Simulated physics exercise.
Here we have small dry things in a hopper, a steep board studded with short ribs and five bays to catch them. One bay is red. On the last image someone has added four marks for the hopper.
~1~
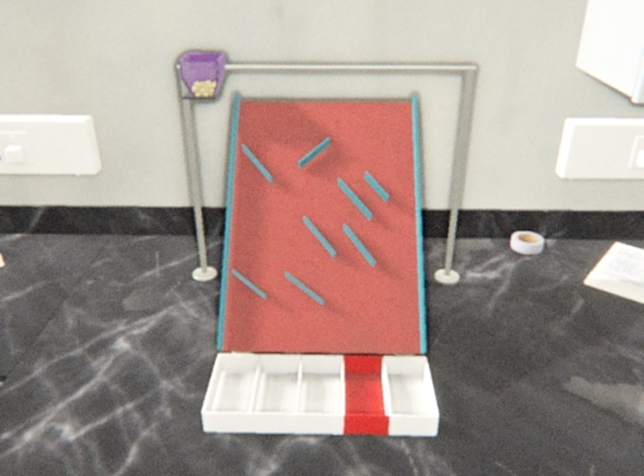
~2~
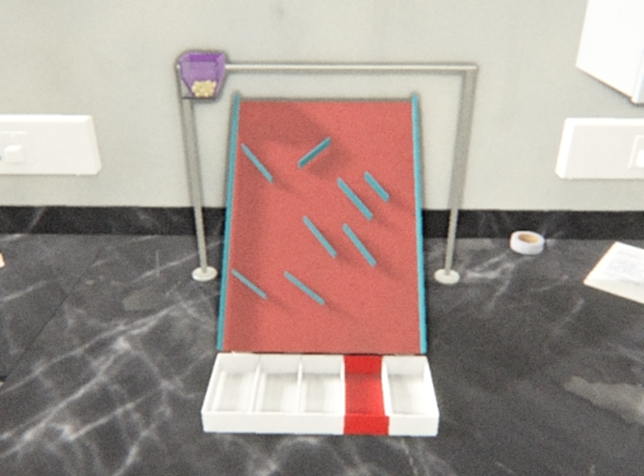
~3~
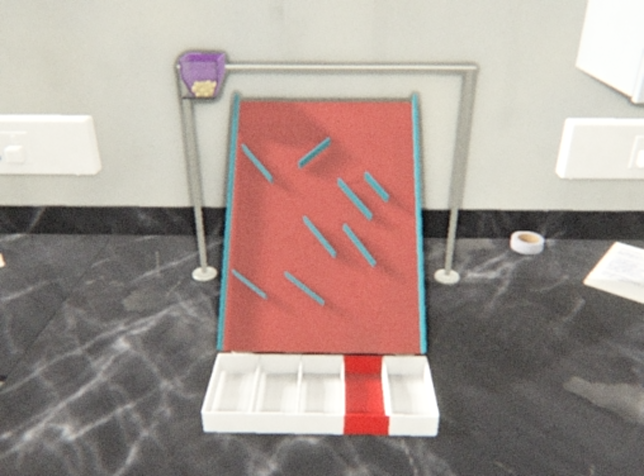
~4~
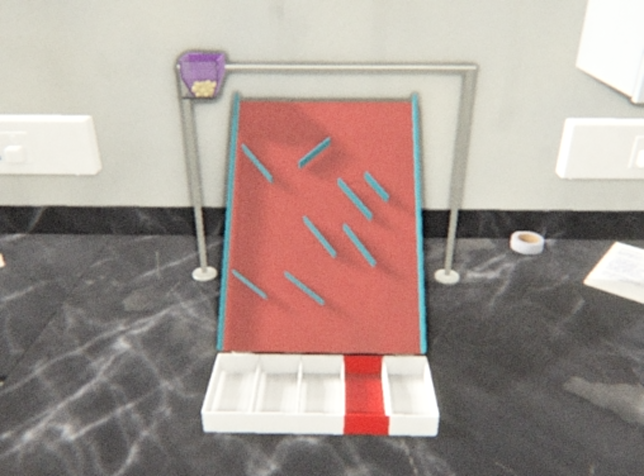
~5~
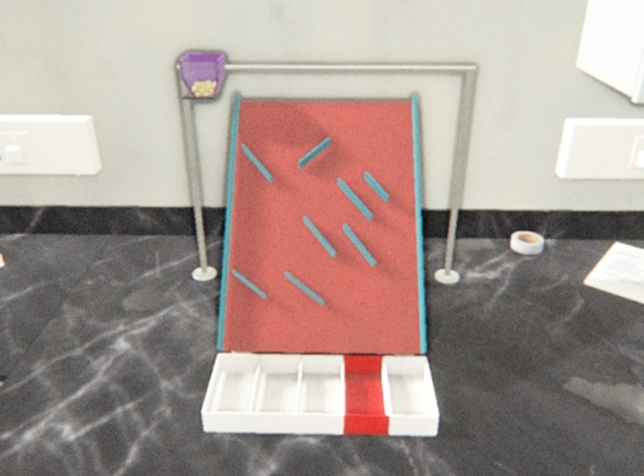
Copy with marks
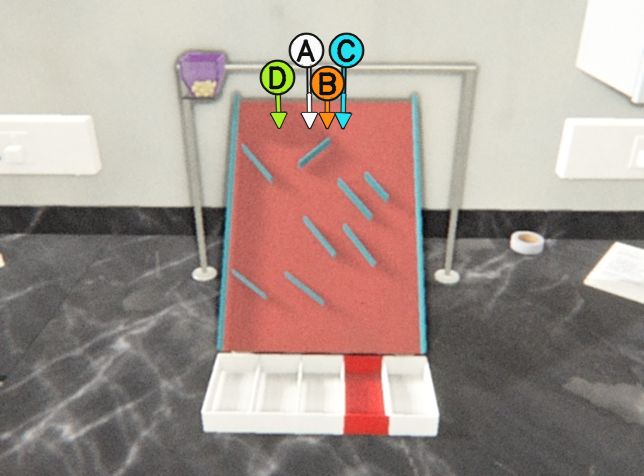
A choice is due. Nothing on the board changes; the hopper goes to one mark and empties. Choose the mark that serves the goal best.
D.
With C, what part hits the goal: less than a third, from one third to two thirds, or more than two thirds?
It is less than a third.
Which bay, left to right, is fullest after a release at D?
The fourth from the left.
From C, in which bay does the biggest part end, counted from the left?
The fifth from the left.
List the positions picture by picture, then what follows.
In the first frame, hopper near (205, 86), soya beans, door shut.
In the second frame, ribs (242, 144) to (271, 178), (299, 162) to (330, 138), (339, 178) to (372, 216).
In the third frame, ribs (366, 172) to (388, 197), (304, 216) to (335, 254), (344, 224) to (375, 263).
In the fourth frame, ribs (232, 270) to (265, 296), (285, 272) to (323, 302).
In the fifth frame, red bay near (366, 423), number 4 of 5 from the left.
On the marked copy, mark A meets the board at (309, 122); mark B meets the board at (327, 122); mark C meets the board at (343, 122); mark D meets the board at (278, 122).
For mark A, a small share in the red bay, the bulk in other bays, only a few outside the box.
For mark B, a small share in the red bay, the bulk in other bays, a small share outside the box.
For mark C, a small share in the red bay, the bulk in other bays, a small share outside the box.
For mark D, close to two thirds in the red bay, close to a quarter in other bays, only a few outside the box.
